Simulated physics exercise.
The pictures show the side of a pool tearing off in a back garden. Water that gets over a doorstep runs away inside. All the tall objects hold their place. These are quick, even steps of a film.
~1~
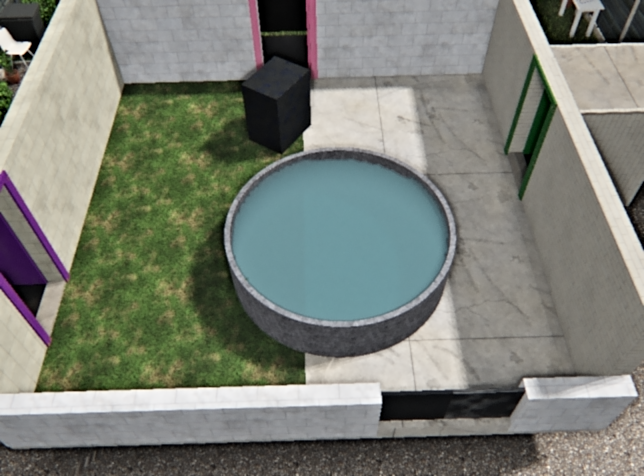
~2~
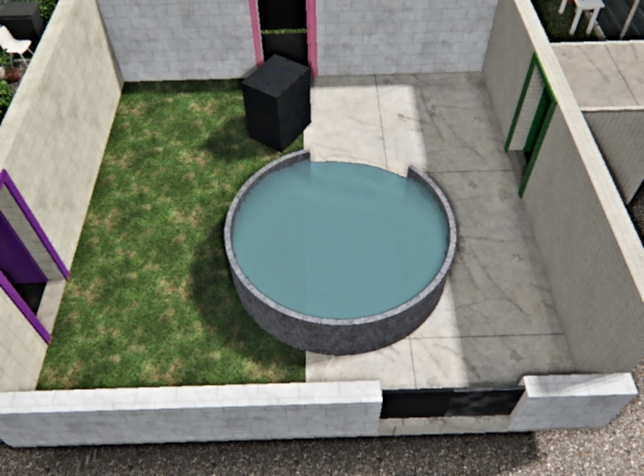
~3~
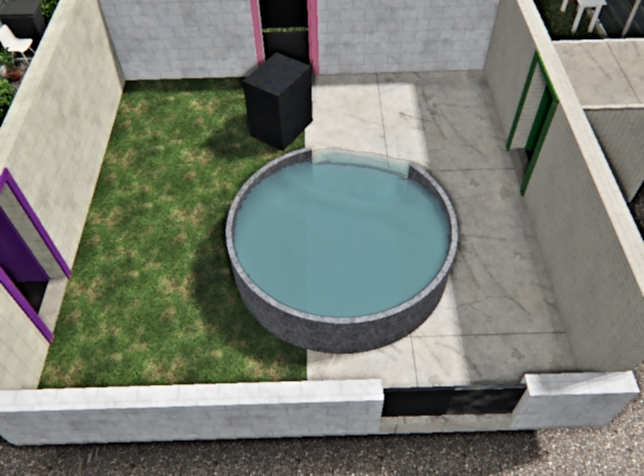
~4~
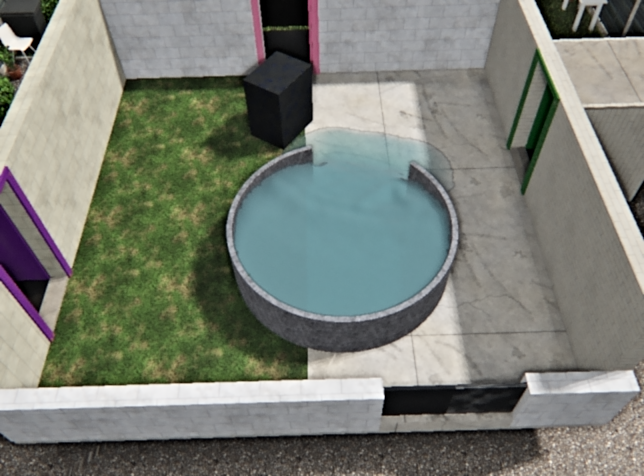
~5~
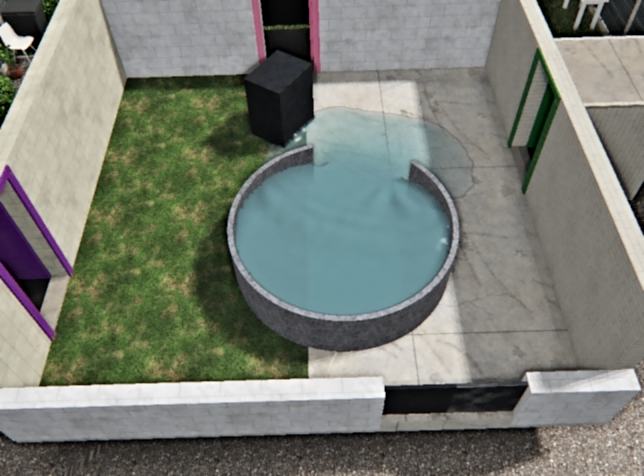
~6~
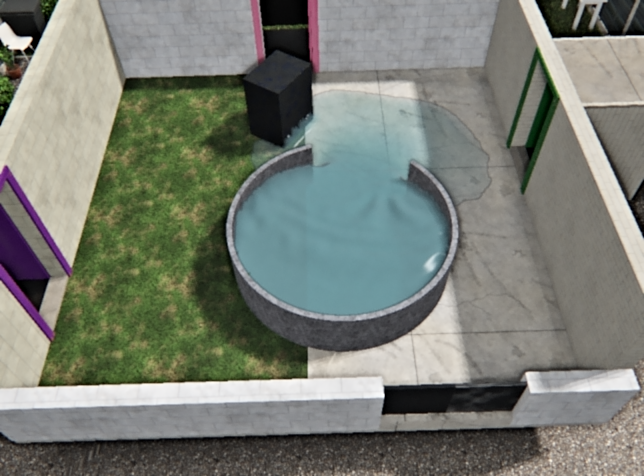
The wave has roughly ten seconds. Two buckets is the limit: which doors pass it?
In the end: The pink door lets in a lot; the green door lets in a lot; the purple door admits no more than that.
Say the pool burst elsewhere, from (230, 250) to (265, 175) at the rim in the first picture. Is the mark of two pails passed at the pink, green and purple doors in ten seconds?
One by one: The pink door passes that mark, the green door holds, the purple door takes more.
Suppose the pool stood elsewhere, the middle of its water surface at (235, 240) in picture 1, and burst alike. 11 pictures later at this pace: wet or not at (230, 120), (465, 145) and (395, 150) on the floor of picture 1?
In that order: Covered, flooded, wet.
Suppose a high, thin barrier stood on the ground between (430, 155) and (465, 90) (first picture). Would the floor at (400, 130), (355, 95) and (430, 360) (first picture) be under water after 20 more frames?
As listed: Flooded, under water, free of water.
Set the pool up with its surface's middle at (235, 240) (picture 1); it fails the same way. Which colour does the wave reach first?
It is the pink one.
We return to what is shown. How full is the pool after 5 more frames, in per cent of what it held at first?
Close to 74 %.
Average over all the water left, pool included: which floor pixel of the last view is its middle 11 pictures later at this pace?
Roughly at (364, 188).
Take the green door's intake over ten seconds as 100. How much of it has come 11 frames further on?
Close to 0 %.
A moment on, water covers 30 % of the floor; the pink door under two buckets in, the green door wet at the sill, nothing in, the purple door not reached.
Next, water covers 35 % of the floor; the pink door over two buckets in, the green door under two buckets in, the purple door not reached.
Then, water covers 50 % of the floor; the pink door far over two buckets in, the green door under two buckets in, the purple door not reached.
Later, water covers 75 % of the floor; the pink door far over two buckets in, the green door over two buckets in, the purple door not reached.
In the end, water covers 100 % of the floor; the pink door far over two buckets in, the green door far over two buckets in, the purple door wet at the sill, nothing in.
